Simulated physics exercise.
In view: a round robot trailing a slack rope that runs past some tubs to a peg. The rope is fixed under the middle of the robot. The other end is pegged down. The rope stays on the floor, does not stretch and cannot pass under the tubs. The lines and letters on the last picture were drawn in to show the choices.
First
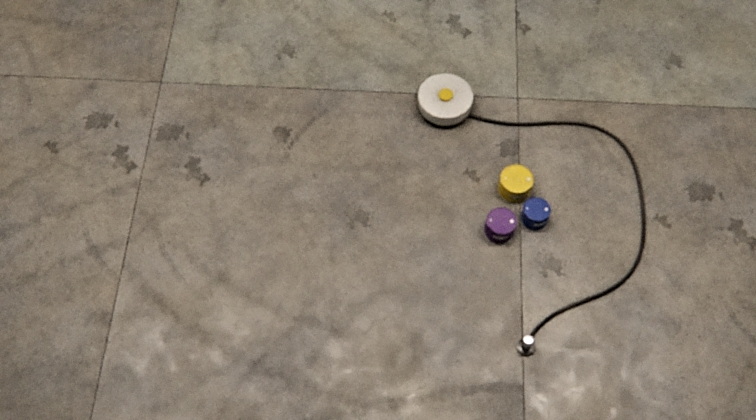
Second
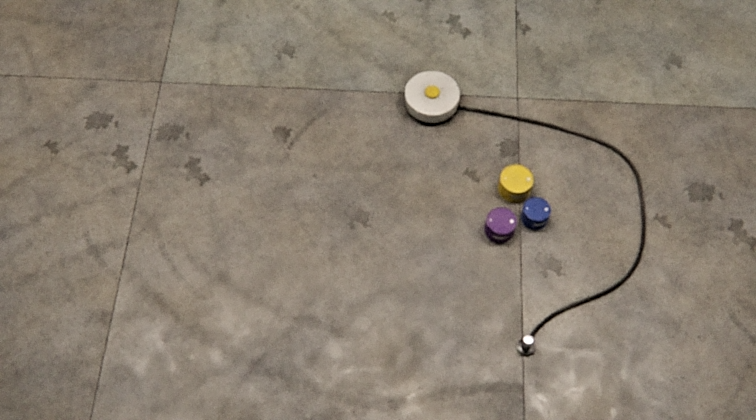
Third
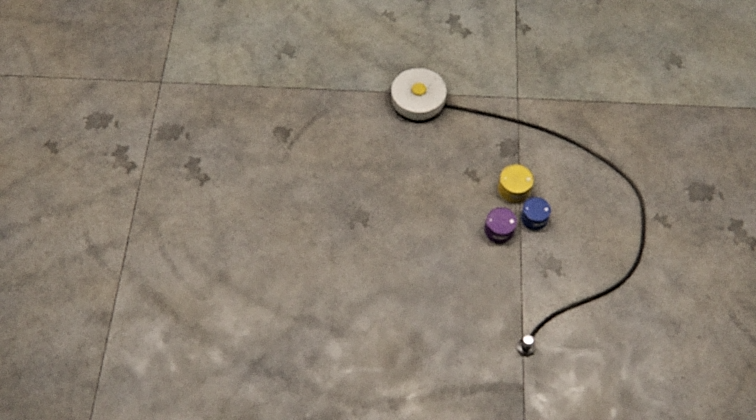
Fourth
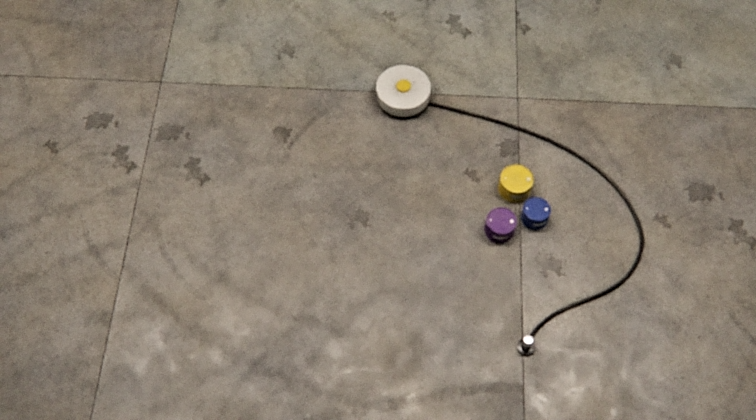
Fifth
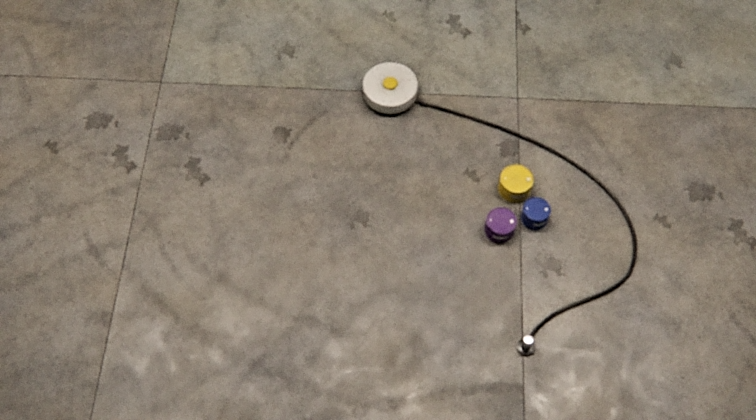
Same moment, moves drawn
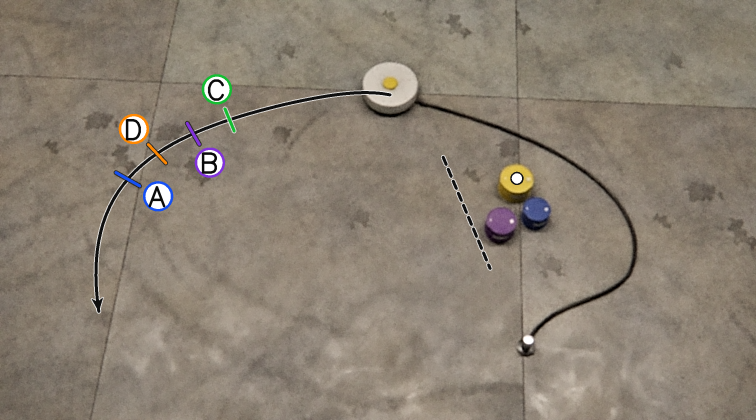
A mottled grey-brown tiled floor with dark seams is seen from above at a slant, the view staying still. A round white robot with a yellow centre sits above three small tubs, yellow, blue and purple, and trails a black cord that bows out to the right and back to a small metallic peg below. The robot slides steadily a short way left and slightly up, drawing the cord's upper part straighter while the tubs stay put.
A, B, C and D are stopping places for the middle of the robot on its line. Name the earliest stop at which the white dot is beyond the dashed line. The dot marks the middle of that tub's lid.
D.
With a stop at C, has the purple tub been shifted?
No.
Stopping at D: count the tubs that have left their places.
By then, three.
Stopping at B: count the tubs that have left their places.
Three.
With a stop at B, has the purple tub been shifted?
Yes.
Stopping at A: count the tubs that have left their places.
Three.
On the marked copy, A at (128, 179); B at (193, 134); C at (230, 120); D at (157, 154); the dashed line at (466, 211); the route from (390, 95) via (181, 140) to (99, 311); the white dot at (517, 178).
Taking D. A third of the way, robot (305, 94); yellow tub (516, 184).
Two thirds of the way, robot (222, 116); blue tub (521, 214); yellow tub (495, 200).
When it is over, robot (155, 148); blue tub (485, 235); yellow tub (459, 220); purple tub (462, 249); the dot on the yellow tub is over the dashed line.
As for the rest, A does it too, but is farther than needed; B leaves the dotted tub short, at (479, 208); C leaves the dotted tub short, at (499, 197).
